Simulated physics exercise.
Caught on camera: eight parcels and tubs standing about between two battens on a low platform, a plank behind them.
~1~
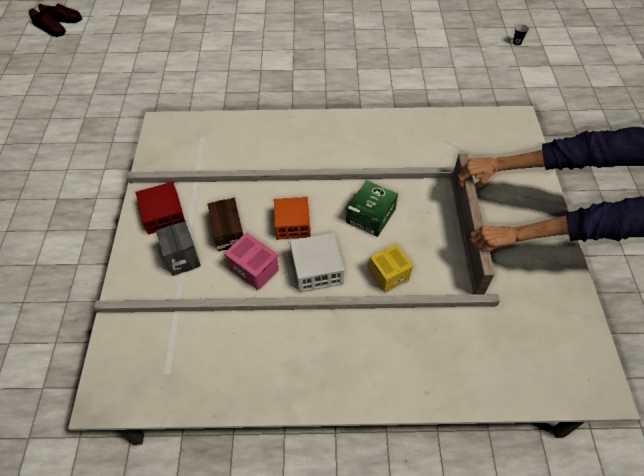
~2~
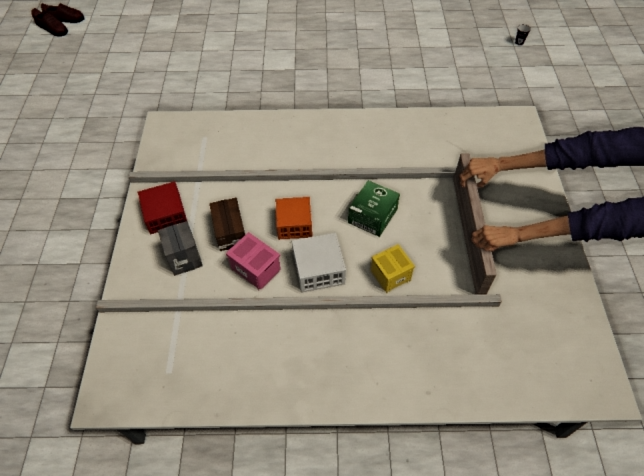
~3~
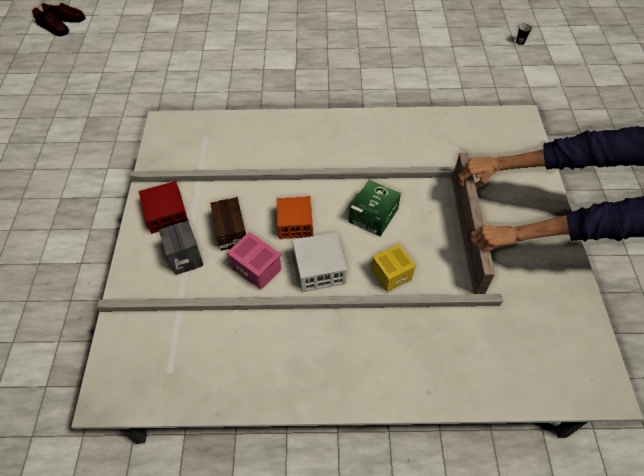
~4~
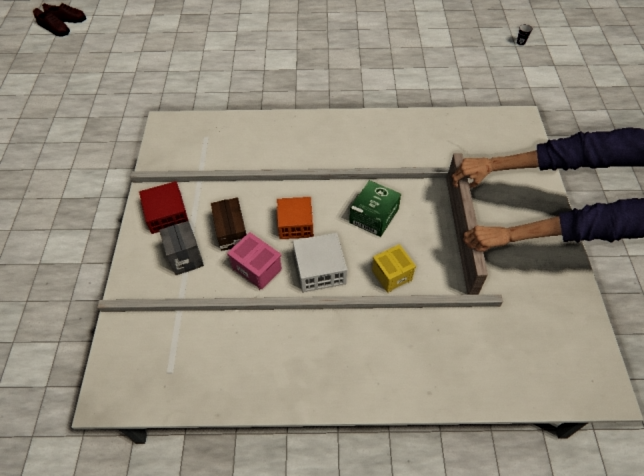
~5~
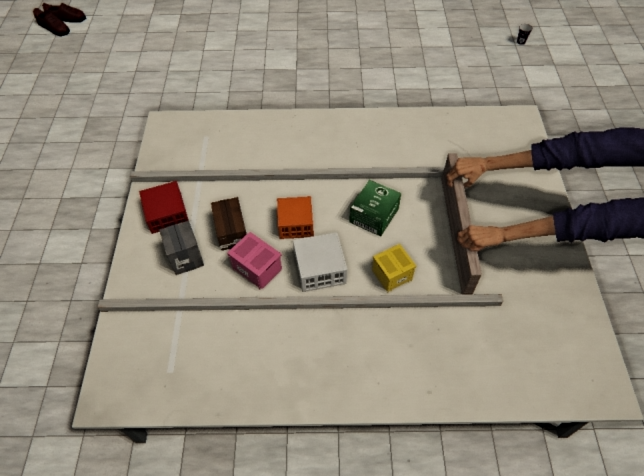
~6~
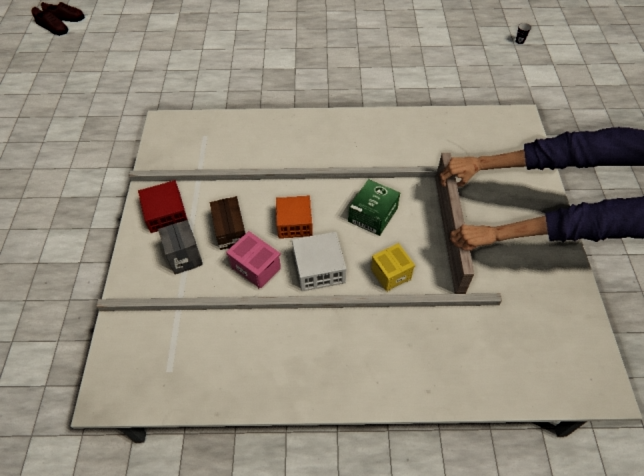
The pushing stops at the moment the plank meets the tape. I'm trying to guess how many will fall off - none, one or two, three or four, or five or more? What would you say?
When it halts, three, or four, of them have come off.
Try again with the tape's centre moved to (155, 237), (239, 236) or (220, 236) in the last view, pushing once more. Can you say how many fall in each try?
Down on the ground: 6, 0 and 2.
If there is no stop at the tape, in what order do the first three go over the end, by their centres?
Sequence: Red crate, then grey parcel, then pink tote.
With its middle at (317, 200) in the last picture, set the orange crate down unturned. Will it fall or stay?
Outcome for the orange crate: It ends up still on.
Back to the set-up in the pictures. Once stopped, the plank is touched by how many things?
Contact count: 2.
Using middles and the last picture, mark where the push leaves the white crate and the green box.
The white crate ends at (130, 261) and the green box at (171, 217).
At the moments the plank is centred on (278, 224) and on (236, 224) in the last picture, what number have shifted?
Tally at point one: 8; at point two: 8.
Early on, none off yet; red crate at rest near (163, 206); grey parcel at rest near (181, 248); brown parcel at rest near (229, 223).
A while later, none off yet; red crate at rest near (163, 206); grey parcel travelled a little near (165, 245); brown parcel travelled a little near (217, 222).
Further along, none off yet; red crate travelled about its own width near (126, 201); grey parcel travelled well along near (116, 243); brown parcel travelled well along near (153, 223).
Finally, the number that fall off is three or four; lost, pink tote, brown parcel, grey parcel and red crate.
